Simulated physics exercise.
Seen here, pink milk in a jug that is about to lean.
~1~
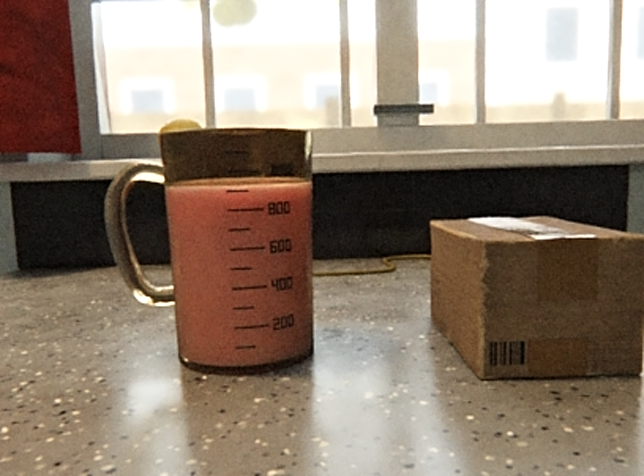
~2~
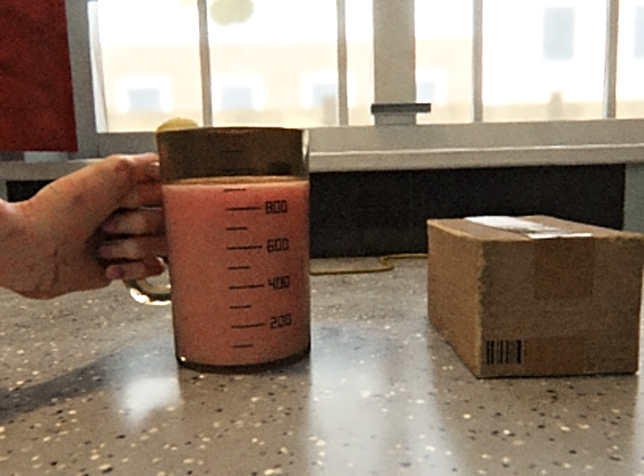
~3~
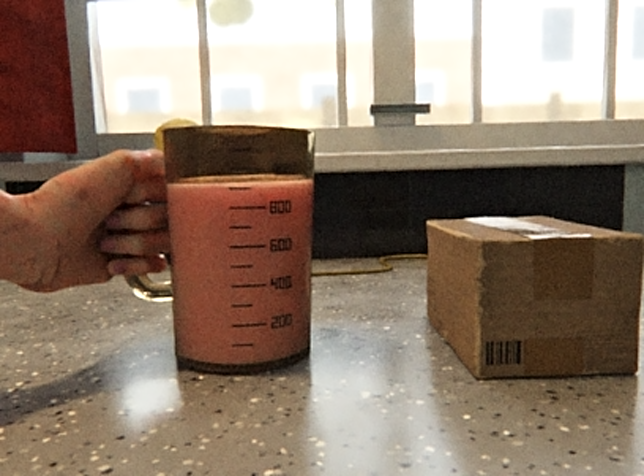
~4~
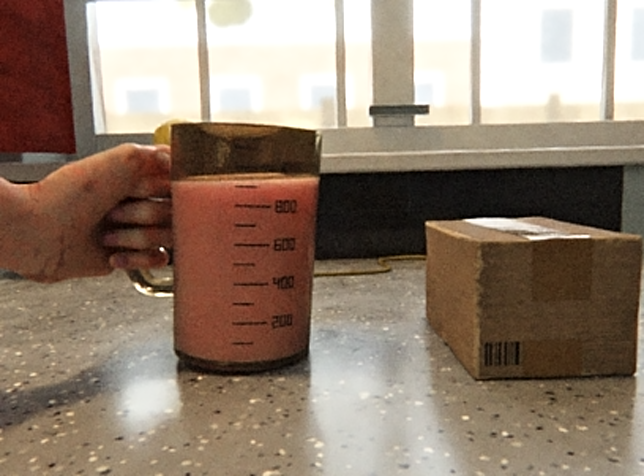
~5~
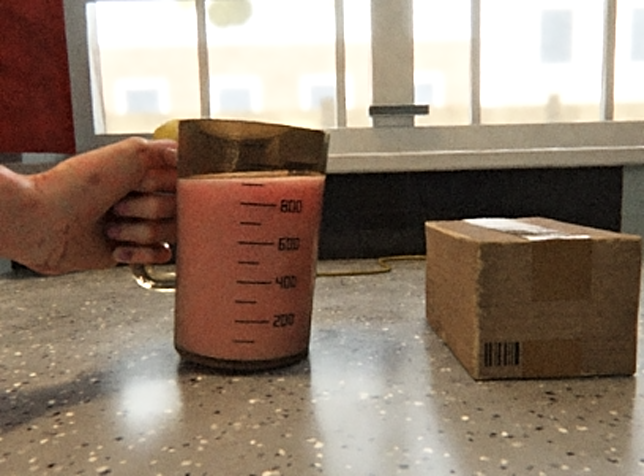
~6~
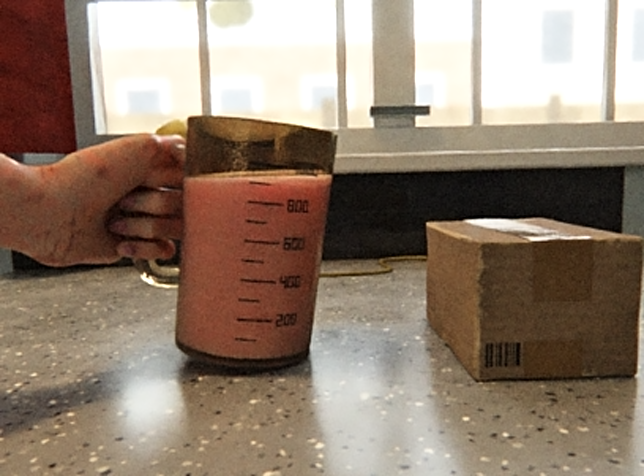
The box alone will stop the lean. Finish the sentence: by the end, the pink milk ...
By the end, the pink milk has partly escaped over the rim.
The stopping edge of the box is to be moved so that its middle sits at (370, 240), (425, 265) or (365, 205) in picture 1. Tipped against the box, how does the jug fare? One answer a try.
No loss, overflow, no loss.
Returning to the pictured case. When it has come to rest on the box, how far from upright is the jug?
Resting angle: Near 50 degrees.
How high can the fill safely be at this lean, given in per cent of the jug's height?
Roughly 65 percent of its height.
Next, the jug leans by about 25°; its rim is dry.
After that, the jug leans by about 40°; it has slopped over; nearly all of the pink milk is inside.
Finally, the jug leans by about 50°, against the box; it has slopped over; nearly all of the pink milk is inside.
